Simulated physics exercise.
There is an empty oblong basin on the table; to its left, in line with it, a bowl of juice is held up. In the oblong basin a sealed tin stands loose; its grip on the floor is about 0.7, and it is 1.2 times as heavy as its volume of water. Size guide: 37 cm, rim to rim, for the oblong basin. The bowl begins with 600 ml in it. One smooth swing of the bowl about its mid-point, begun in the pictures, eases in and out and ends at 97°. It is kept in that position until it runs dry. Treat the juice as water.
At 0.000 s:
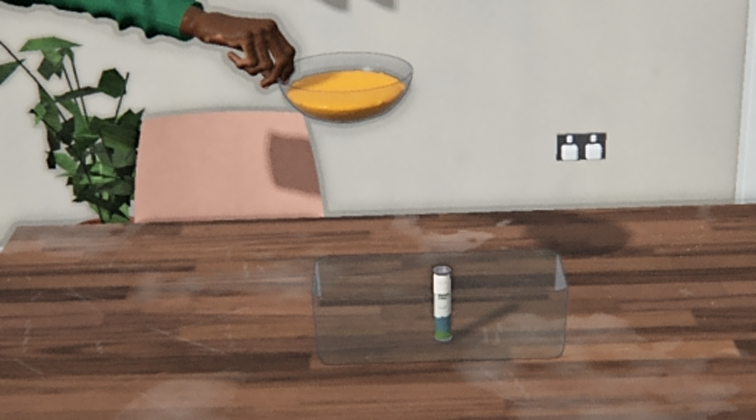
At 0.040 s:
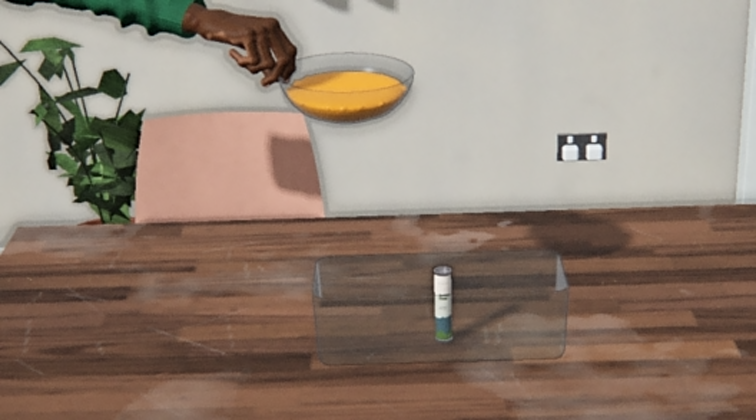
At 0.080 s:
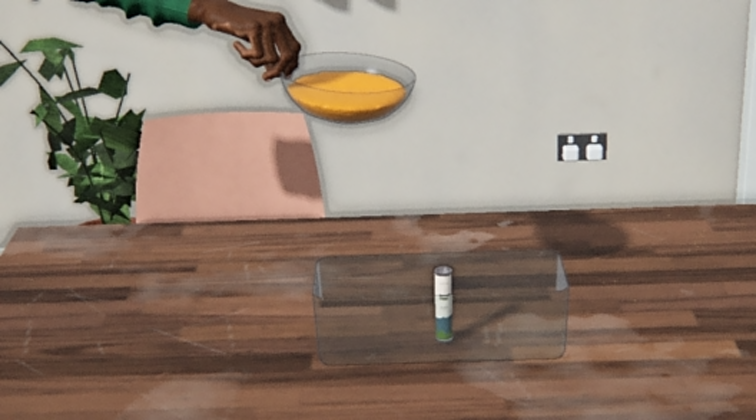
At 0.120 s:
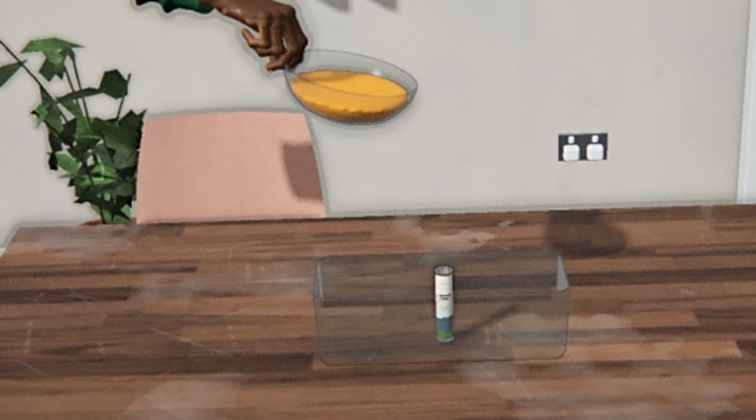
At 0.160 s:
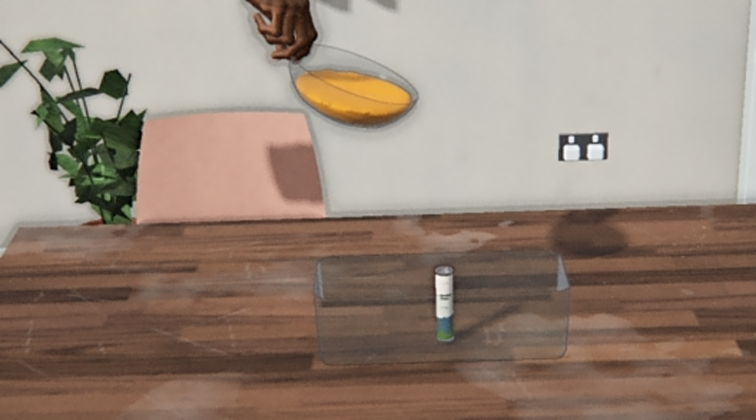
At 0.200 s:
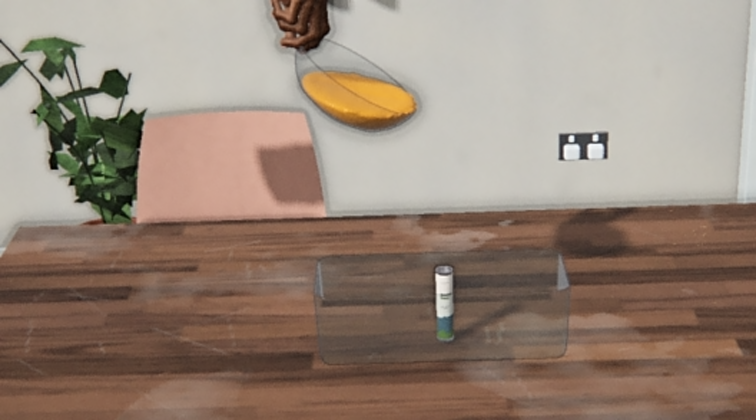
A dark-skinned hand in a green sleeve tilts a clear bowl of orange liquid gradually rightward, its right rim dipping as the hand rises and the liquid gathers toward that side. Below and to the right, a small white, blue and green cylinder stands within a clear oblong basin on a brown striped wooden table. The still, slightly raised view faces a pale wall with a double socket, a pink chair and a leafy plant at left.
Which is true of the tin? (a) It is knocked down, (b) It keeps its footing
The answer is a.
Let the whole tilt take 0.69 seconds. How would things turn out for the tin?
With that tilt, the tin tips.
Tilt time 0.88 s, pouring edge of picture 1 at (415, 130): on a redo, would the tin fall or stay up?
Then it stays on its base.
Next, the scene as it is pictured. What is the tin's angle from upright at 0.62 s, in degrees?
I'd say it is close to 0 degrees off upright.
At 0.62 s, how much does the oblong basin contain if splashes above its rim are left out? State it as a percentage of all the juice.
Around 92 in a hundred.
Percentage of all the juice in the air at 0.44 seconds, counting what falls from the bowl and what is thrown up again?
Roughly 92 %.
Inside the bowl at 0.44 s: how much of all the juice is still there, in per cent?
I'd estimate some 3 % remains.
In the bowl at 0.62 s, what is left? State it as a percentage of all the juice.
Around 0 in a hundred is still there.
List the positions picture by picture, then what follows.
In the first frame, tilt 0°; pouring edge (412, 71); surface from (286, 89) to (406, 85); the oblong basin's rim runs from (314, 278) to (563, 270); the tin's top is at (442, 273).
In the second frame, tilt 2°; pouring edge (413, 73); surface from (287, 89) to (407, 87).
In the third frame, tilt 6°; pouring edge (415, 78); surface from (288, 86) to (407, 89).
In the fourth frame, tilt 13°; pouring edge (417, 86); surface from (291, 82) to (409, 93).
In the fifth frame, tilt 23°; pouring edge (417, 97); surface from (296, 80) to (406, 96).
In the sixth frame, tilt 34°; pouring edge (415, 109); surface from (302, 78) to (408, 100); 1 per cent is over the edge.
After 0.44 s the tilt is 94° and 3 per cent is still to pour; the tin stands where it began.
After 0.62 s the tilt is 97° and 0 per cent is still to pour; the tin stands 2 cm from where it began.
After 0.80 s the tilt is 97° and 0 per cent is still to pour; the tin leans 53°.
After 1.00 s the tilt is 97° and 0 per cent is still to pour; the tin lies on its side.
In the end the tin lies on its side.
